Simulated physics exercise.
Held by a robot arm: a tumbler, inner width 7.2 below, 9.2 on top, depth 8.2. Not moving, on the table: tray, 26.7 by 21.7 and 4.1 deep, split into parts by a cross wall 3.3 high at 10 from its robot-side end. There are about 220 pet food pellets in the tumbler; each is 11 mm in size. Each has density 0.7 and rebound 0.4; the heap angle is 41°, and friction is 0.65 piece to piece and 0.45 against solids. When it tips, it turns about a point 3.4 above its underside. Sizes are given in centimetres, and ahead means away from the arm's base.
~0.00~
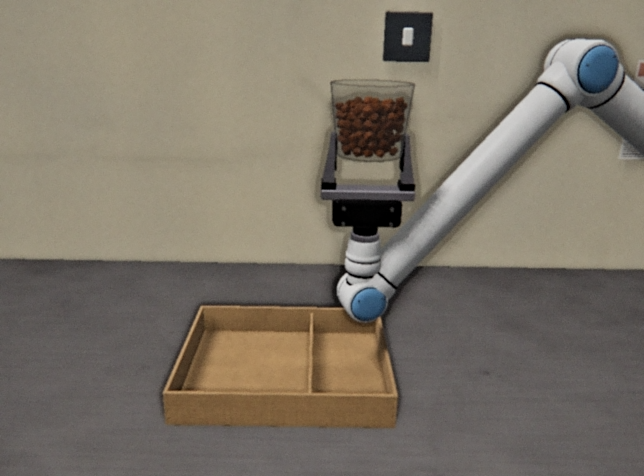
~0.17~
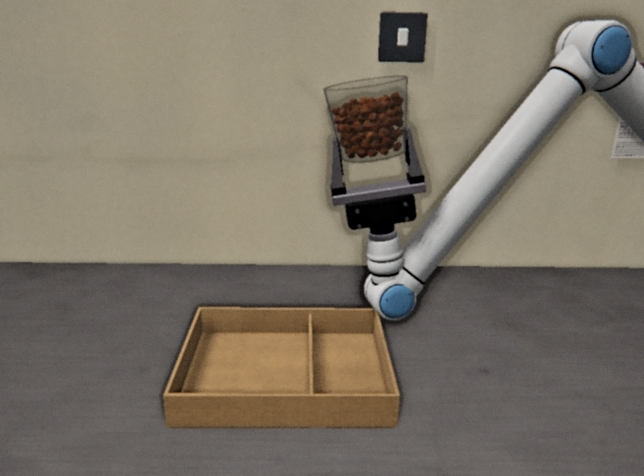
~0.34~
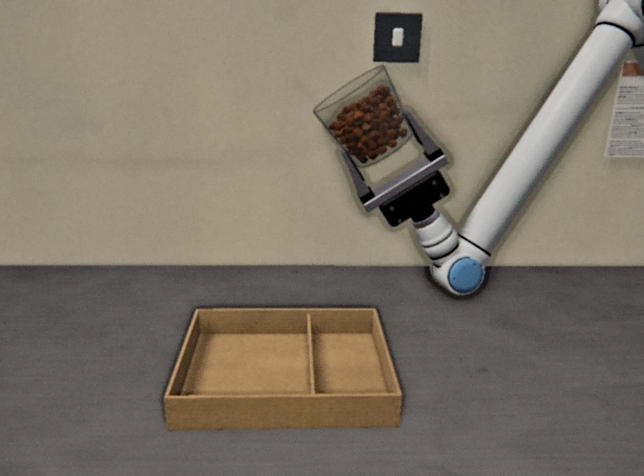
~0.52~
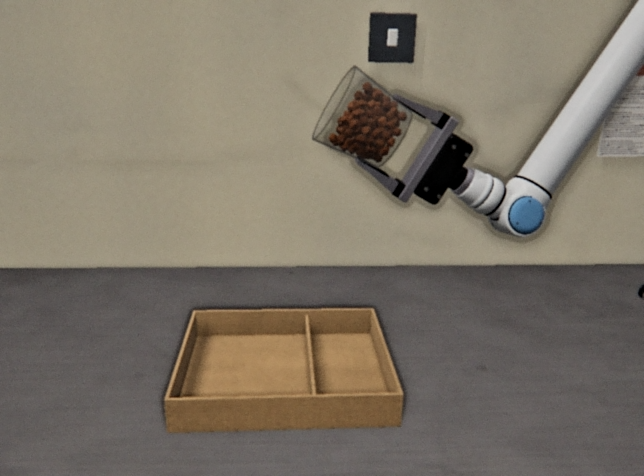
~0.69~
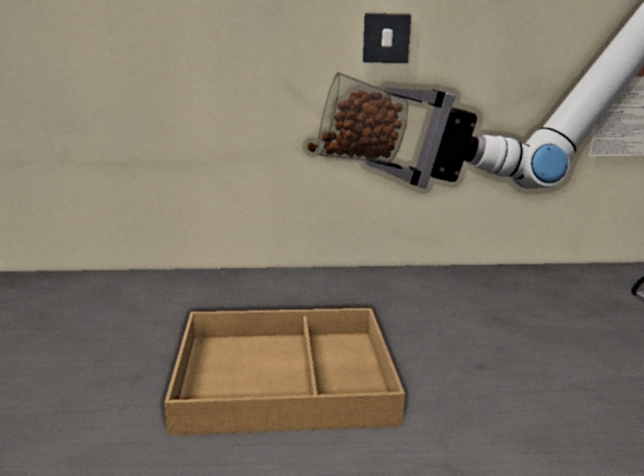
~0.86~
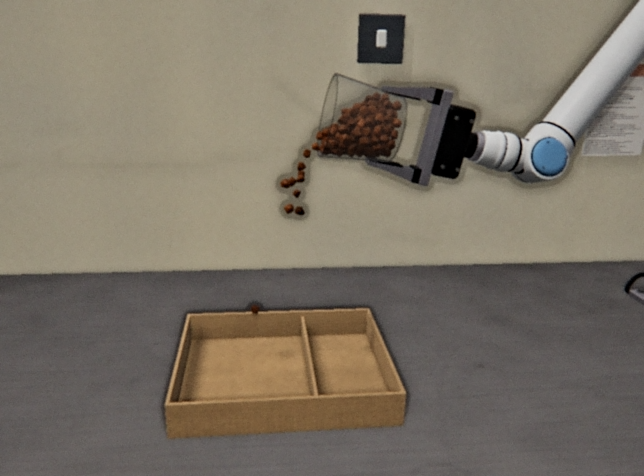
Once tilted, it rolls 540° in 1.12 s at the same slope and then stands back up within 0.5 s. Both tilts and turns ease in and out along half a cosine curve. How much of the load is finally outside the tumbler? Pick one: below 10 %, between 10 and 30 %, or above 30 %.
It is above 30 %.
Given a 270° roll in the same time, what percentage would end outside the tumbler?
Estimate: Near 30 %.
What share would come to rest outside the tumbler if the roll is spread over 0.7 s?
You'd be looking at some 20 per cent.
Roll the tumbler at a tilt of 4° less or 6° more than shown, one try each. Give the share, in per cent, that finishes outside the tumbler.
I'd expect some 25 per cent, then some 60 per cent.
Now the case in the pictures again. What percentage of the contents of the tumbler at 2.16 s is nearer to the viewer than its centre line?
65 per cent or thereabouts.
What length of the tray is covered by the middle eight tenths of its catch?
12 cm, roughly.
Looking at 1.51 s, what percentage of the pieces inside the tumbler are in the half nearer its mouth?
40 %.
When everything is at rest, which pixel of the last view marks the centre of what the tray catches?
Around (253, 388).
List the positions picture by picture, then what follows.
Tumbler middle at (371, 121), upright; upper third of the load around (372, 110), from x 340 to 405, top at y 100; 218 in the tumbler, in the first picture.
Tumbler middle at (370, 120), tipped 10°; upper third of the load around (373, 109), from x 335 to 400, top at y 95, in the second picture.
Tumbler middle at (367, 121), tipped 34°; upper third of the load around (373, 108), from x 335 to 405, top at y 90, in the third picture.
Tumbler middle at (365, 122), tipped 61°; upper third of the load around (370, 107), from x 335 to 405, top at y 85, in the fourth picture.
Tumbler middle at (364, 123), tipped 77°; upper third of the load around (367, 109), from x 310 to 400, top at y 95, in the fifth picture.
Tumbler middle at (363, 123), tipped 79°; upper third of the load around (373, 114), from x 255 to 400, top at y 95; 209 in the tumbler, 1 in the far-side part, 8 in flight or on a rim, in the sixth picture.
After 1.51 s, tipped 79°, highest piece 38 above the table; 173 in the tumbler, 26 in the far-side part, 19 in flight or on a rim.
After 2.16 s, tipped 57°, highest piece 35 above the table; 131 in the tumbler, 82 in the far-side part, 2 on the table or floor, 3 in flight or on a rim.
After 2.68 s, upright, highest piece 38 above the table; 131 in the tumbler, 85 in the far-side part, 2 on the table or floor.
After 3.38 s, upright, highest piece 38 above the table; 131 in the tumbler, 85 in the far-side part, 2 on the table or floor.
At rest, 131 in the tumbler, 85 in the far-side part, 2 on the table or floor. That is 40 % outside the tumbler.
